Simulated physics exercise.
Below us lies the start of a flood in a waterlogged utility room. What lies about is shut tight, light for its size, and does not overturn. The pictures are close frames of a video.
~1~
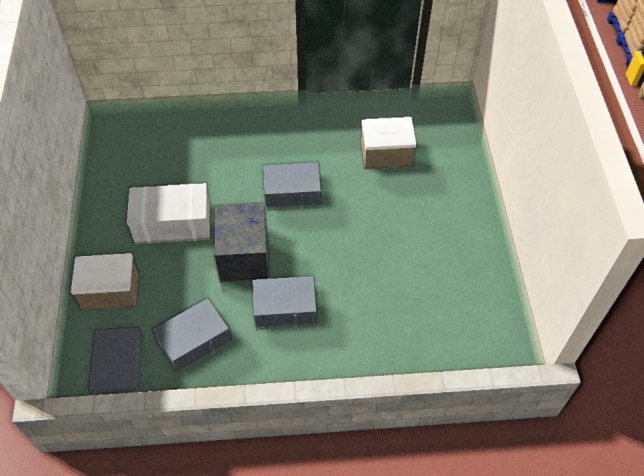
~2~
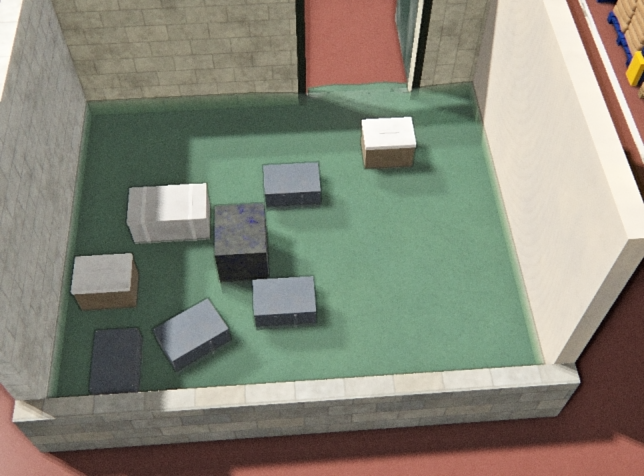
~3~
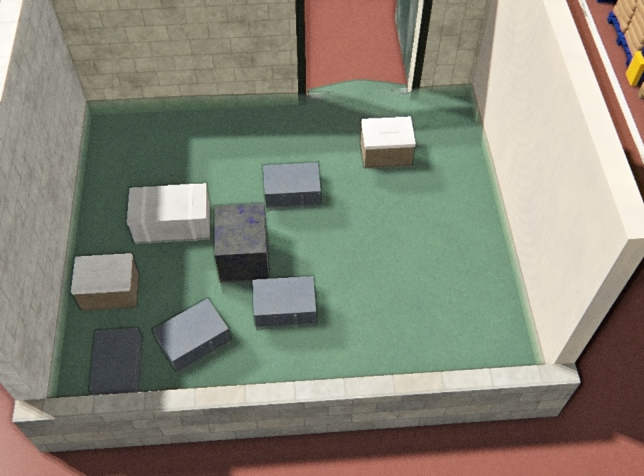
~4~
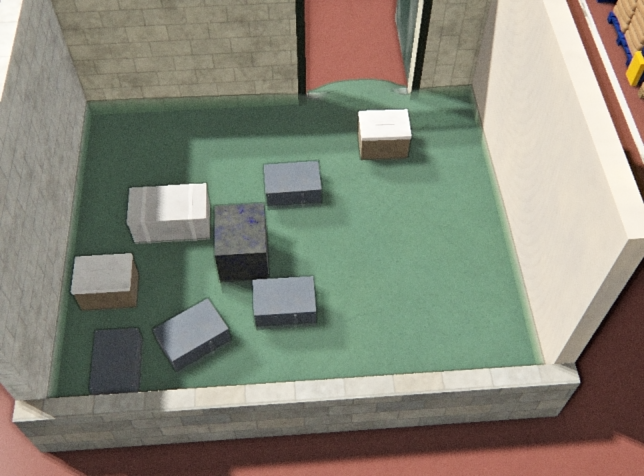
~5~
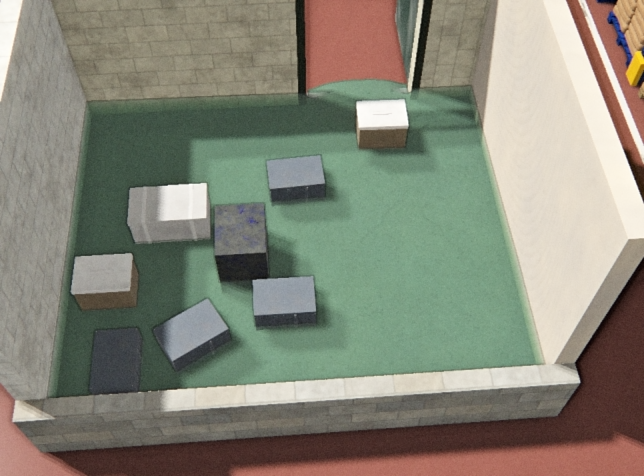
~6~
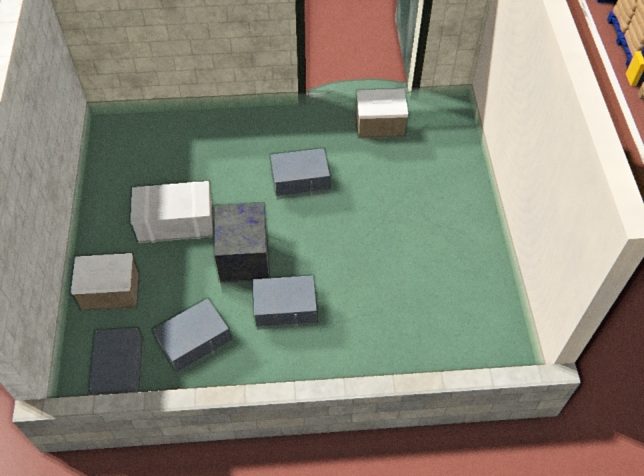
The dark door at the back of a flooded room opened, then a floating white-topped chest drifted back and slightly left, and a gray crate began edging back and slightly right.
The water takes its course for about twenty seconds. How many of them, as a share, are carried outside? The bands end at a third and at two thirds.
It is one to two thirds.
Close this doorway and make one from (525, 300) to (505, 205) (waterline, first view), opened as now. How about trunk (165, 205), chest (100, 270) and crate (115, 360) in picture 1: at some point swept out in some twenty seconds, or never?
In turn: Still in, still in, left behind.
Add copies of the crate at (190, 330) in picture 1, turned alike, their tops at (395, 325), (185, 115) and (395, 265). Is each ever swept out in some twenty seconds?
As listed: Still in, gone, through.
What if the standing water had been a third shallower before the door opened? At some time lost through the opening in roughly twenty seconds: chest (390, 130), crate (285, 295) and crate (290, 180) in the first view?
As listed: Yes, inside, carried outside.
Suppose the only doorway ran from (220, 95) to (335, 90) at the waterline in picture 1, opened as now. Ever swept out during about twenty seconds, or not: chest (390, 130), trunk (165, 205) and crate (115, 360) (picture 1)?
As listed: Washed out, out, stays.
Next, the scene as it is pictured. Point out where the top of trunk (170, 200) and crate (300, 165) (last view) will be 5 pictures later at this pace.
Around (199, 178) and (335, 129).
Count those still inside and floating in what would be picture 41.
I count 4.
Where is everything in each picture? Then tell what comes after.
A chest at (389, 132), afloat; a crate at (292, 178) floats; 0 of 7 have shifted, in the first picture.
A chest at (389, 132), afloat; a crate at (292, 178) floats; 0 of 7 have shifted, in the second picture.
A chest at (388, 131) floats; a crate at (292, 178), afloat; 0 of 7 have shifted, in the third picture.
A chest at (385, 123) floats, close to its start; a crate at (292, 177), afloat; 1 of 7 have shifted, in the fourth picture.
A chest at (382, 113) floats, a stride from its start; a crate at (296, 172) floats, close to its start; 2 of 7 have shifted, in the fifth picture.
A chest at (382, 102) floats, a stride from its start; a crate at (300, 165), afloat, close to its start; 2 of 7 have shifted, in the sixth picture.
A moment on, 1 of 7 are out; 6 afloat.
Next, 2 of 7 are out; 5 afloat.
Later, 3 of 7 are out; 4 afloat.
In the end, 3 of 7 are out; 4 afloat.
